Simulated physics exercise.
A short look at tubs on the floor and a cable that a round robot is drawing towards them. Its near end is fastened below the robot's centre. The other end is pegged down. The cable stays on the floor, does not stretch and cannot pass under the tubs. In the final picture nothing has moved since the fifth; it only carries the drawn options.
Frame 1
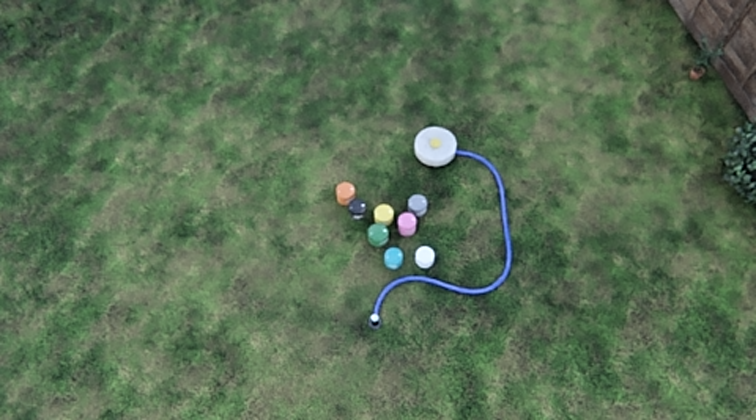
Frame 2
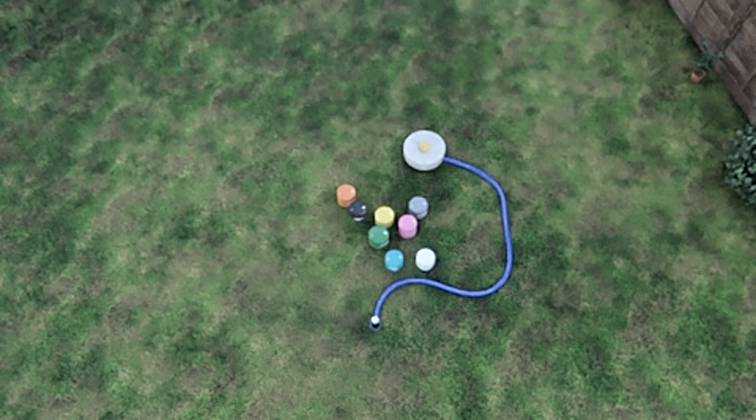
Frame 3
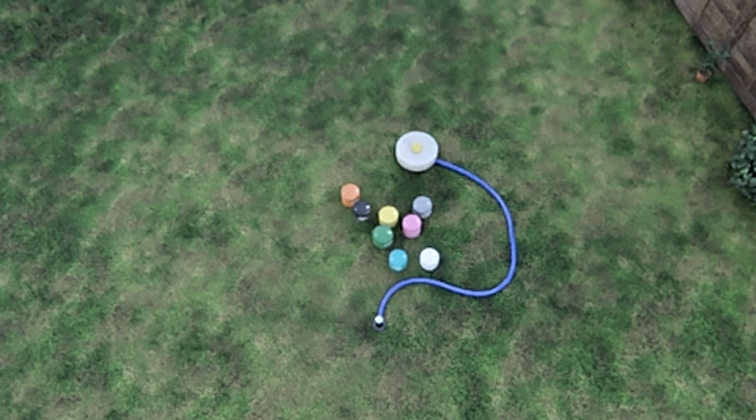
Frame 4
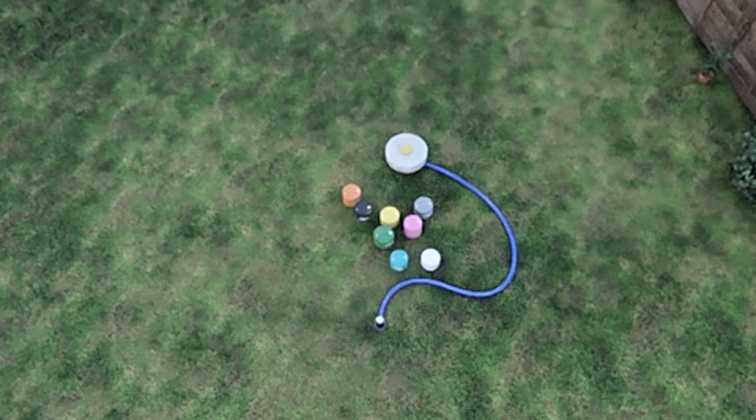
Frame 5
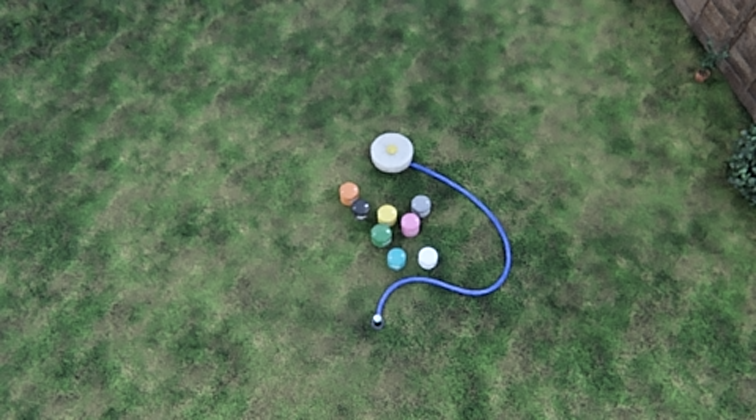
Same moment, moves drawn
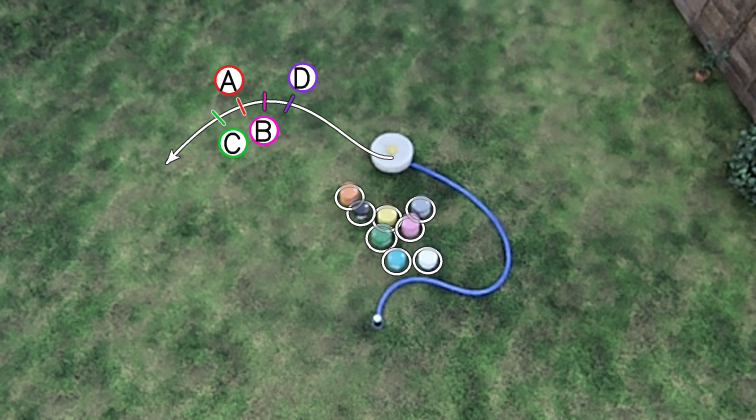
A round white disc with a yellow centre slides slowly leftward across patchy grass, drawing one end of a blue cable along. It begins above and right of a cluster of colourful tubs and ends above them, the cable's upper curve straightening into a slant while the tubs stay put.
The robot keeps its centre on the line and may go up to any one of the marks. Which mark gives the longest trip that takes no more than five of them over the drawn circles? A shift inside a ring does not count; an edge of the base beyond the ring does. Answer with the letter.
As far as tick A.
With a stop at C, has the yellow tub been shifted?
Yes.
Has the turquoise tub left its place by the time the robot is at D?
By then, no.
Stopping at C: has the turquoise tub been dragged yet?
Yes.
On the copy, A at (241, 107); B at (265, 101); C at (218, 118); D at (289, 104); the route from (392, 158) via (280, 102) to (167, 163).
On A. First, robot (340, 127).
Then, robot (291, 100).
Finally, robot (240, 102); yellow tub (372, 221); pink tub (398, 228); turquoise tub (394, 260); white tub (398, 244); grey tub (389, 215); four over the rings.
By contrast, B is within the limit but short; C has six over the rings; D is within the limit but short.
